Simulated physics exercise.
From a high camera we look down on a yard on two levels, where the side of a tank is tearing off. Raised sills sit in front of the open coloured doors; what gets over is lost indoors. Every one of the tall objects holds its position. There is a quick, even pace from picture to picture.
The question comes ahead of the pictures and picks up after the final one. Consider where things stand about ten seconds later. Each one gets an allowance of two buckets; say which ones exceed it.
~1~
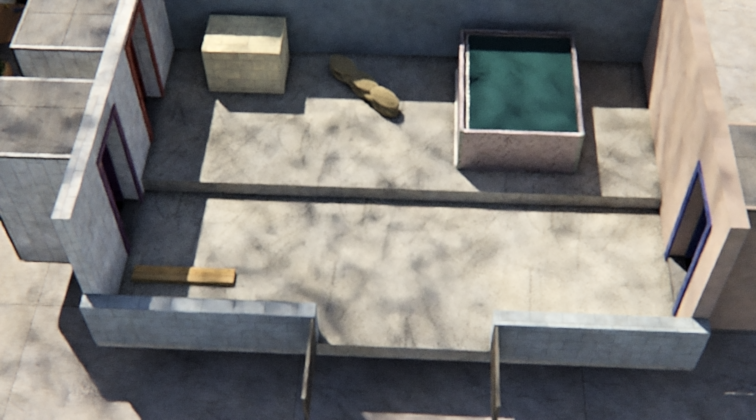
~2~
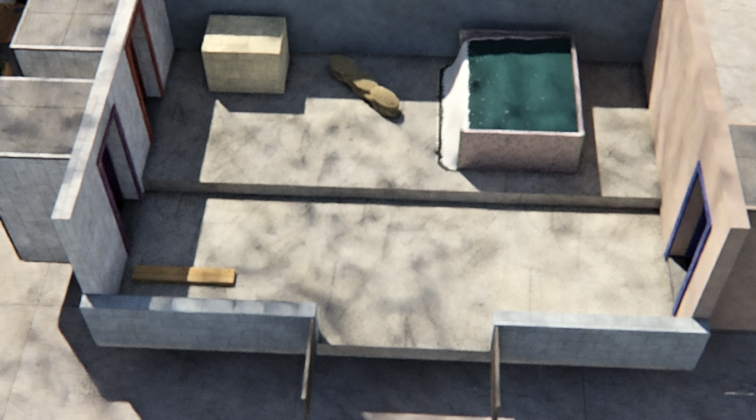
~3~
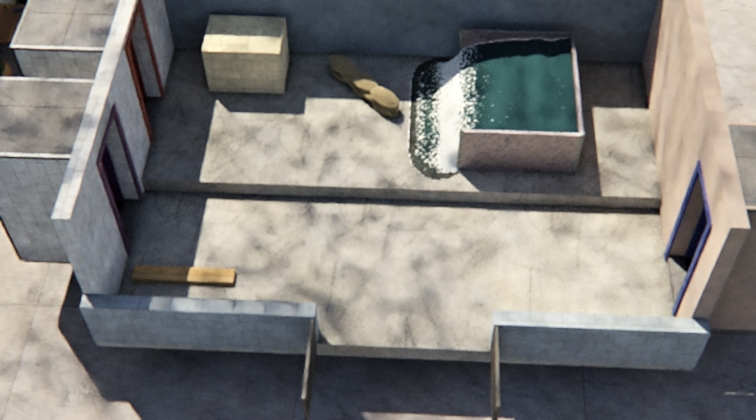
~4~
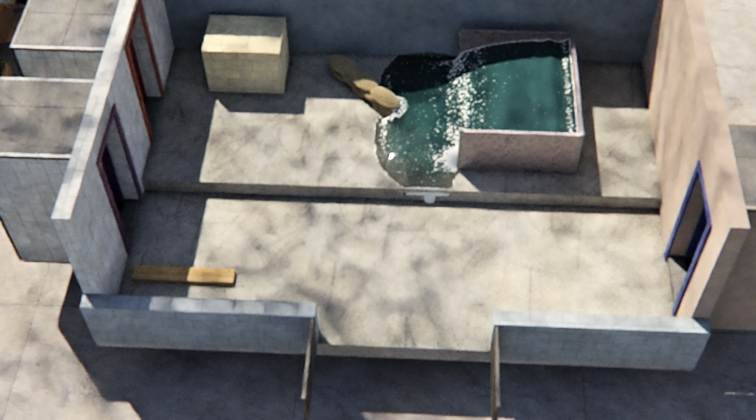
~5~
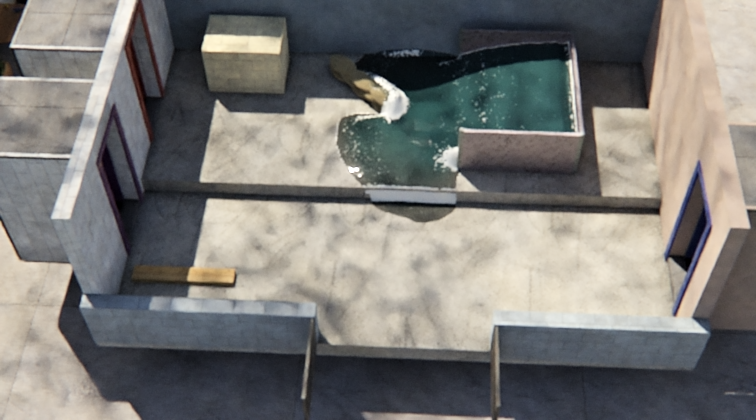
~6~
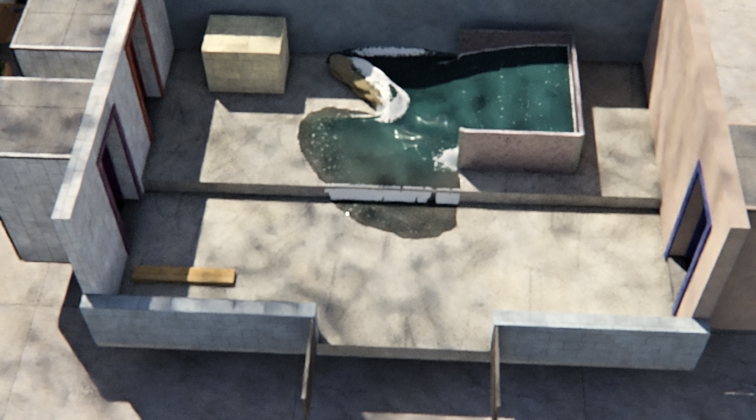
Going through them: The purple door exceeds it; the blue door does not exceed it; the red door exceeds it.
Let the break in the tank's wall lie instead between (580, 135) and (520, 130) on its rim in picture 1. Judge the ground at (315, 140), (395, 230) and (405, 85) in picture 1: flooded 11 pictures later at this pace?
Sequence of results: Missed by the flood, missed by the flood, missed by the flood.
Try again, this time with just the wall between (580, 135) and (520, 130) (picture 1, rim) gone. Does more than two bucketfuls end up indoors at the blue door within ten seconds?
Here the blue door overshoots.
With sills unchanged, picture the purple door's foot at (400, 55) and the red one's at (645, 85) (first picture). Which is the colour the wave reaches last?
That's the door marked blue.
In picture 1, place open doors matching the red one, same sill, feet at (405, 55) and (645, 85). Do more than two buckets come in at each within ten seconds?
Well, the first one overshoots and the other one doesn't reach it.
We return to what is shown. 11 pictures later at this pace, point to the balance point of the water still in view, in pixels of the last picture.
The water's middle lies around (372, 121).
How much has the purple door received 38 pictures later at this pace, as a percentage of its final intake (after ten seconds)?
Some 90 per cent.
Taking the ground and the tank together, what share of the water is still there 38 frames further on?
About 90 per cent.
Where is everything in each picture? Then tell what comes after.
The water tank at (519, 83) is whole and still, in the first picture.
The front is at (455, 66), out from the gap at (462, 103), in the second picture.
The front is at (432, 175), out from the gap at (461, 105), in the third picture.
Water pours out at (461, 107) and has run to (406, 183), in the fourth picture.
The front is at (379, 204), out from the gap at (461, 108), in the fifth picture.
Water pours out at (461, 108) and has run to (303, 140), in the sixth picture.
A moment on, water covers 40 % of the floor; the purple door not reached, the blue door not reached, the red door wet at the sill, nothing in.
Next, water covers 50 % of the floor; the purple door under two buckets in, the blue door not reached, the red door over two buckets in.
Then, water covers 60 % of the floor; the purple door over two buckets in, the blue door not reached, the red door far over two buckets in.
Later, water covers 80 % of the floor; the purple door far over two buckets in, the blue door not reached, the red door far over two buckets in.
In the end, water covers 95 % of the floor; the purple door far over two buckets in, the blue door wet at the sill, nothing in, the red door far over two buckets in.
